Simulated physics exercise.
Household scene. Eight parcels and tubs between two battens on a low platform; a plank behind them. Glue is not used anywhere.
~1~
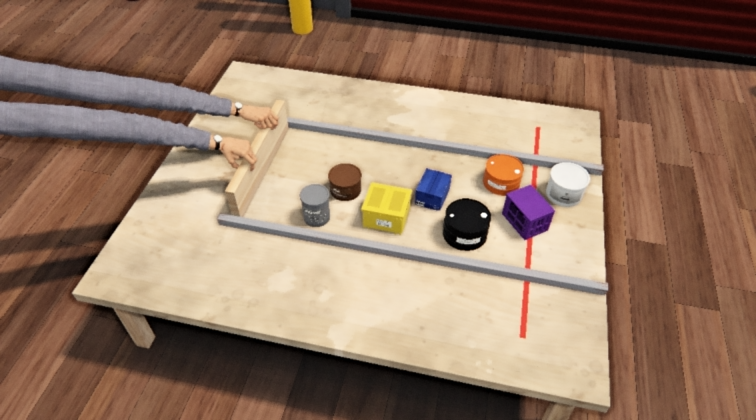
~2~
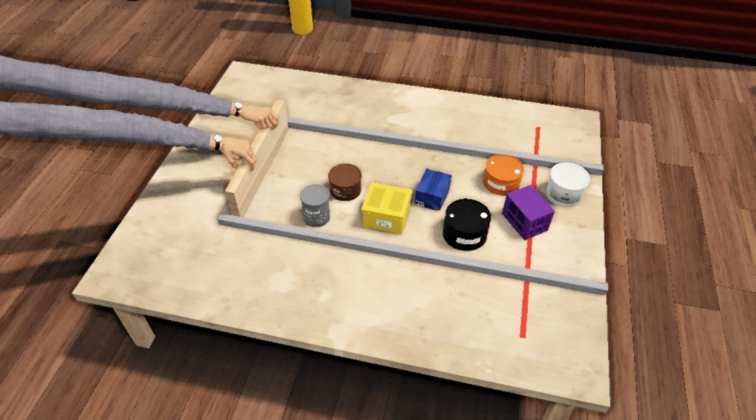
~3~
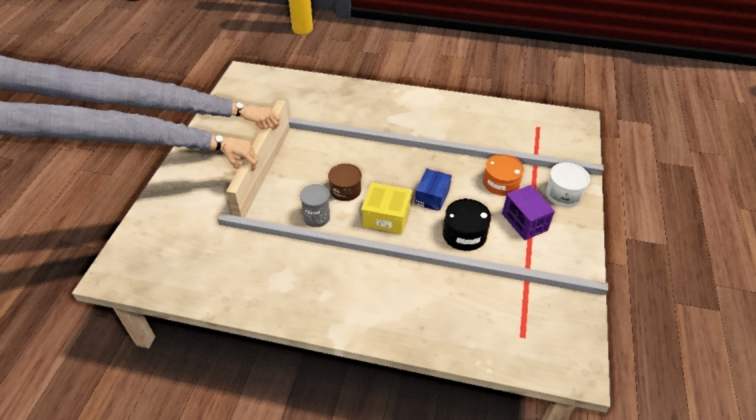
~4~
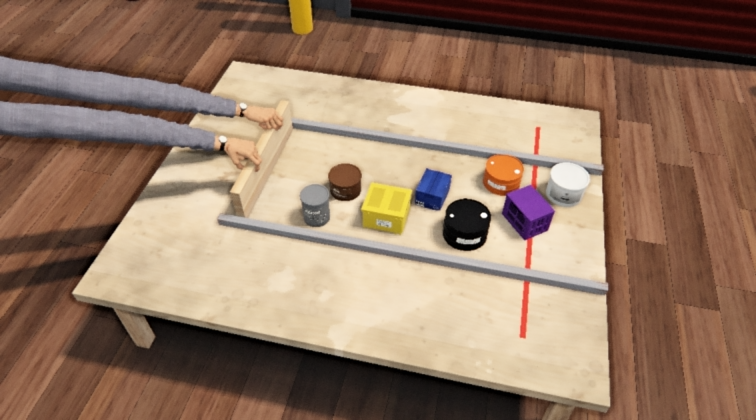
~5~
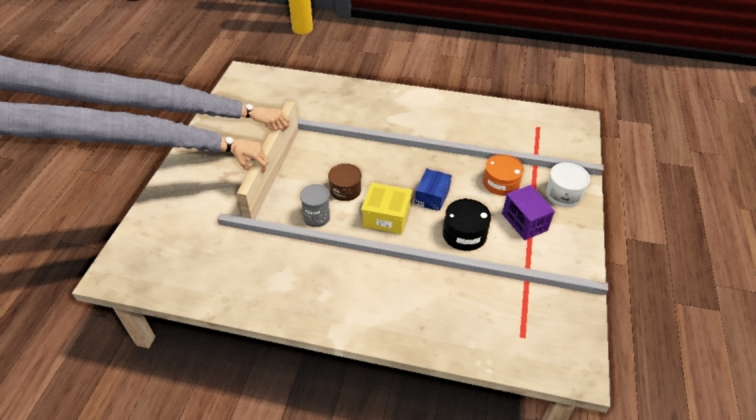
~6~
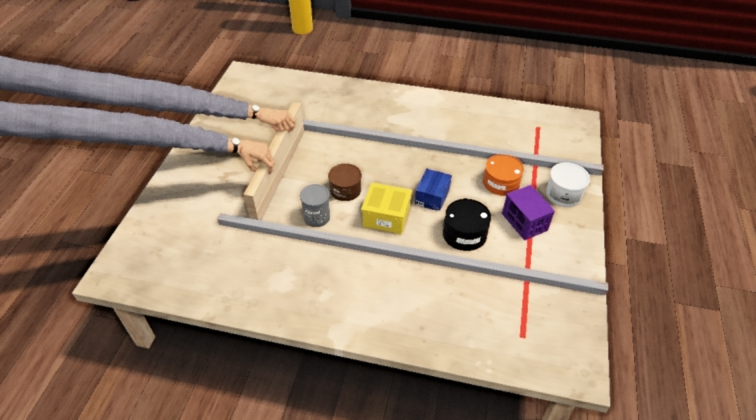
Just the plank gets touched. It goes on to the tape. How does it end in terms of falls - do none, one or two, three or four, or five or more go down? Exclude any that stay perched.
My prediction is one or two fallers.
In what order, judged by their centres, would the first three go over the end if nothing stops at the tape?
It goes the black canister, after that the white pail, and finally the purple crate.
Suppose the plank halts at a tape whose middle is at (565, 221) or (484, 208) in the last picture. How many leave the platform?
Tallies in order: 4 and 0.
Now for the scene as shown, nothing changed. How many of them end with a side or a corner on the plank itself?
4.
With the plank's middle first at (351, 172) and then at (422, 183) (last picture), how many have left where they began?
At first I count 3, and then 6.
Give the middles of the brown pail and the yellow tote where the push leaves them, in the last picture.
The brown pail finishes at (551, 218); the yellow tote finishes at (578, 241).
Soon after, none off yet; white pail at rest near (567, 185); purple crate at rest near (528, 212); orange canister at rest near (503, 175).
In the end, the number that fall off is one or two; gone, black canister.
